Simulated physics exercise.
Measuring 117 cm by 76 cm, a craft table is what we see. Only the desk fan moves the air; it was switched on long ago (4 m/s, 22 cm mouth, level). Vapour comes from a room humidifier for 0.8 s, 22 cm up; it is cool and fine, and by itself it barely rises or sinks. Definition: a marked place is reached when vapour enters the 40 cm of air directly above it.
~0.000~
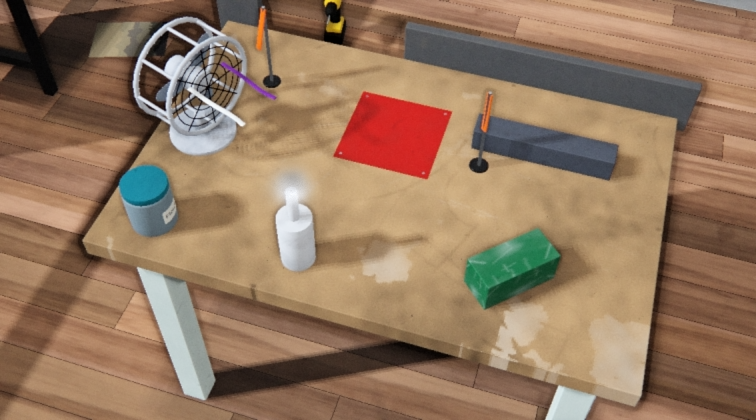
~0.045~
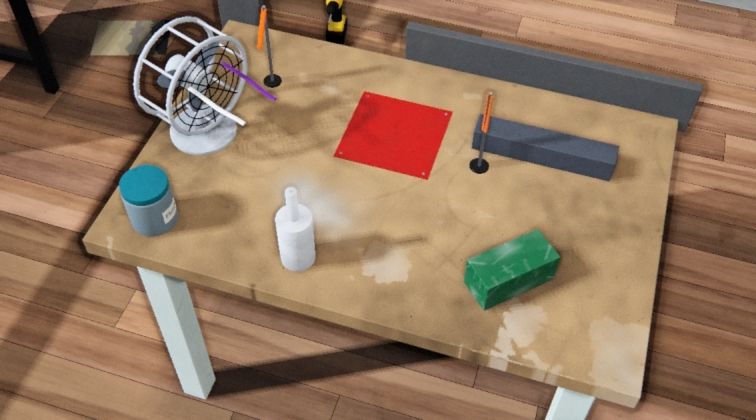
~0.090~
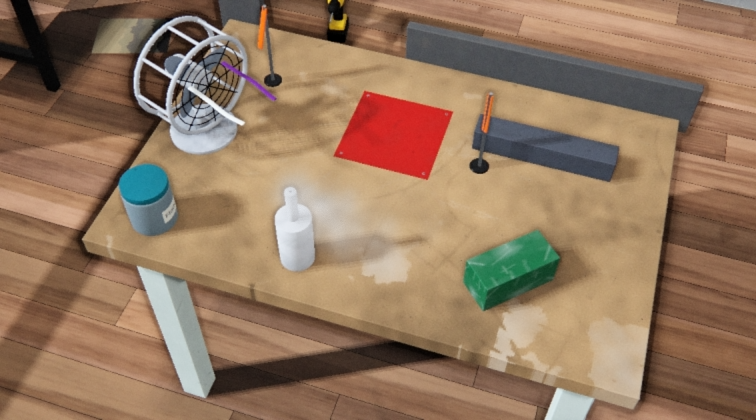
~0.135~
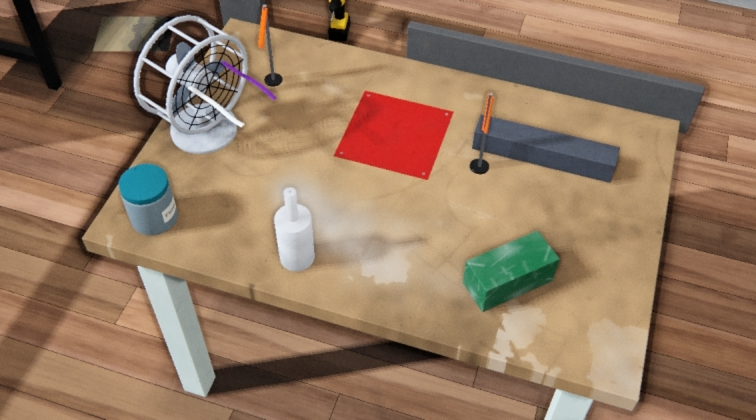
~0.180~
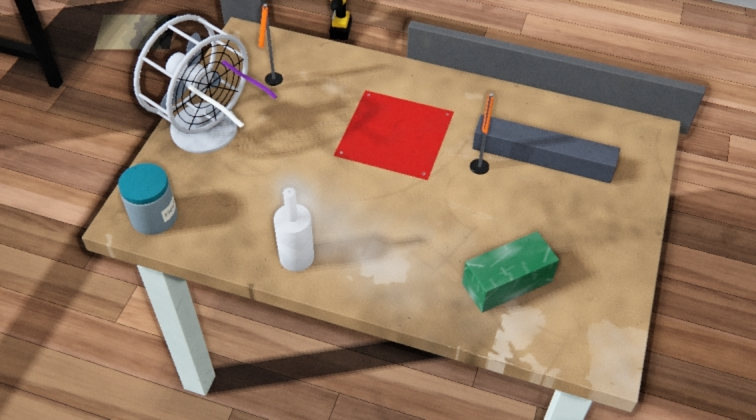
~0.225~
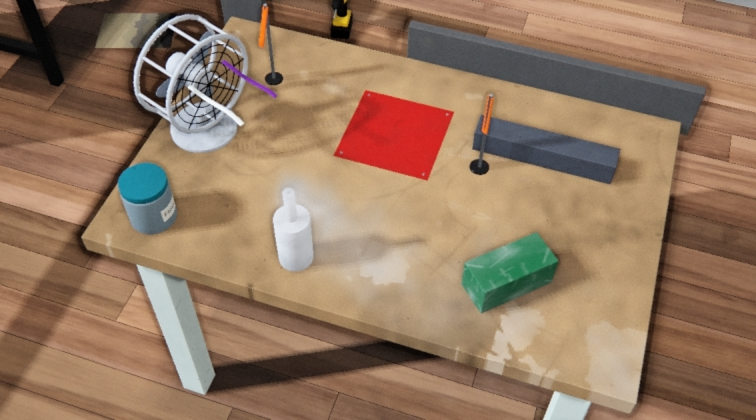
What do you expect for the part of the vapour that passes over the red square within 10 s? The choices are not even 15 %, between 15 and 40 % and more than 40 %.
I'd say not even 15 % gets across that spot.
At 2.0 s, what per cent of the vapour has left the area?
About 100 %.
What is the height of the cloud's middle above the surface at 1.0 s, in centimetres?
Somewhere near 20 cm high.
By 1.0 s we count, 0 % has passed over the red square, with 53 % still about or yet to come, and the middle of the rest is near (541, 371).
By 2.0 s we count, 0 % has passed over the red square, with 4 % still about or yet to come.
By 4.0 s we count, 0 % has passed over the red square, with 0 % still about or yet to come.
By 10.0 s we count, 0 % has passed over the red square, with 0 % still about or yet to come.
